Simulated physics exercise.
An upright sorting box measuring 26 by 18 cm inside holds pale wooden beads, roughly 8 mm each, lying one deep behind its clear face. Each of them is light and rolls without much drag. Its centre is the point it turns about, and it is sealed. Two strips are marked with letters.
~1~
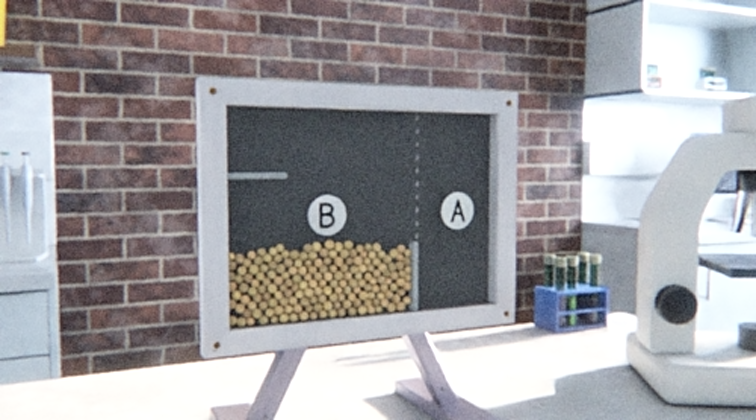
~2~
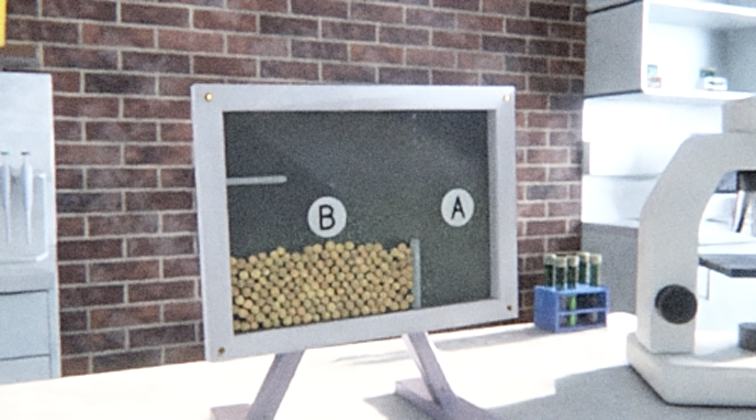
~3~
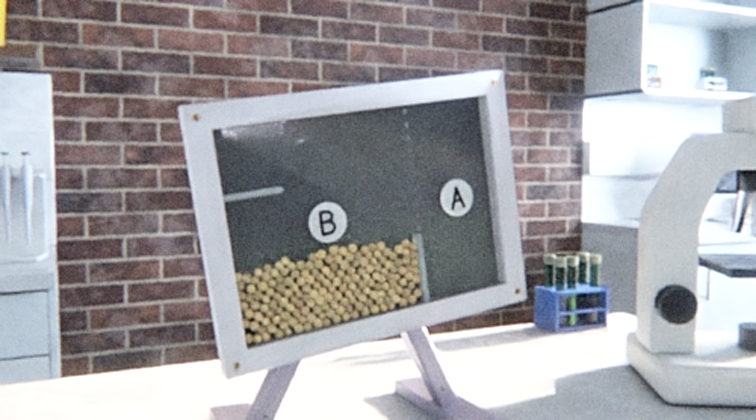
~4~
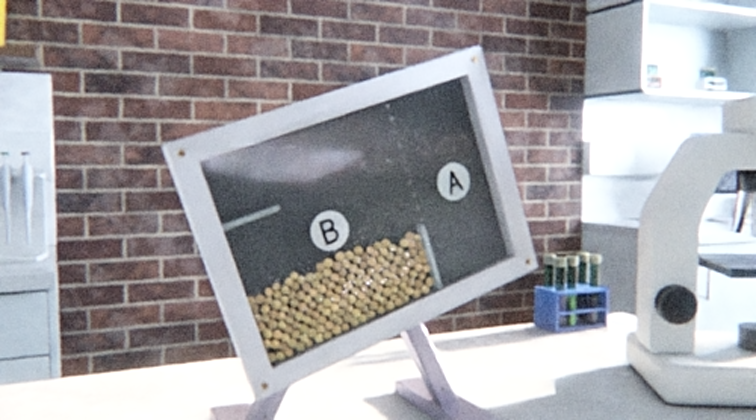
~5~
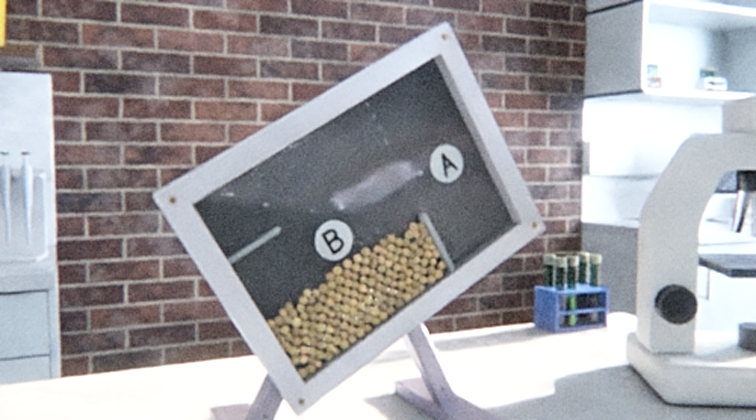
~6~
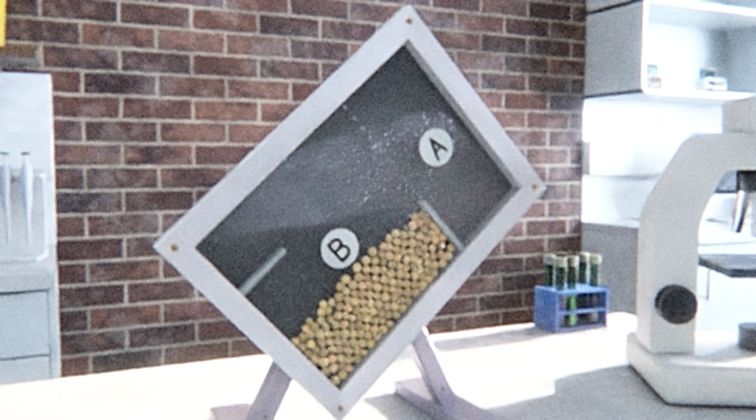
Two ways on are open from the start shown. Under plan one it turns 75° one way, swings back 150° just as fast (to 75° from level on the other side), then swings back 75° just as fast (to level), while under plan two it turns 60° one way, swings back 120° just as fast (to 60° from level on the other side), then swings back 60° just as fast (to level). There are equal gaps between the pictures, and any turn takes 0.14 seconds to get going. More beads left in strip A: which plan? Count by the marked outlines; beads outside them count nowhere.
First.
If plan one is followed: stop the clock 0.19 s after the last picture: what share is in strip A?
0 percent.
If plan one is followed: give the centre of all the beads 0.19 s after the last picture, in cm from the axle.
Roughly 4 centimetres to the right and 7 centimetres below.
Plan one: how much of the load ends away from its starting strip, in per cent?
Moved share: About 45 per cent.
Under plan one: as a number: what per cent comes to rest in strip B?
Around 55 in a hundred.
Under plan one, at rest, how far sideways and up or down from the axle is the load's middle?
Some 4 cm right and 6 cm below.
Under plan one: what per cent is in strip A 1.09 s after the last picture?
Around 45 percent.
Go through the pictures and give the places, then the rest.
Level; about 180 beads; beads centred (323, 282); top one (329, 245); A (458, 211), B (327, 215), in the first picture.
Turned 2° anticlockwise; beads centred (325, 284); top one (330, 246), in the second picture.
Turned 8° anticlockwise; beads centred (333, 288); top one (405, 244); wall ends (417, 236), (279, 189), in the third picture.
Turned 18° anticlockwise; beads centred (345, 293); top one (410, 236), in the fourth picture.
Turned 31° anticlockwise; beads centred (361, 296); top one (421, 227), in the fifth picture.
Turned 43° anticlockwise; beads centred (377, 295); top one (423, 215); A (436, 147), B (340, 248), in the sixth picture.
Plan one. 0.19 s later than the last picture, it stands 75° anticlockwise; the beads' middle is 4 cm right of and 7 cm below the centre; B 100 %.
Then, 1.09 s later than the last picture, it stands 38° clockwise; the beads' middle is in line with and 7 cm below the centre; A 45 %, B 55 %.
Then, 1.30 s later than the last picture, it stands level; the beads' middle is 4 cm right of and 6 cm below the centre; A 45 %, B 55 %.
All still 2.4 s after it, it stands level; A 45 %, B 55 %.
Plan two would end with A 20 %, B 80 %.
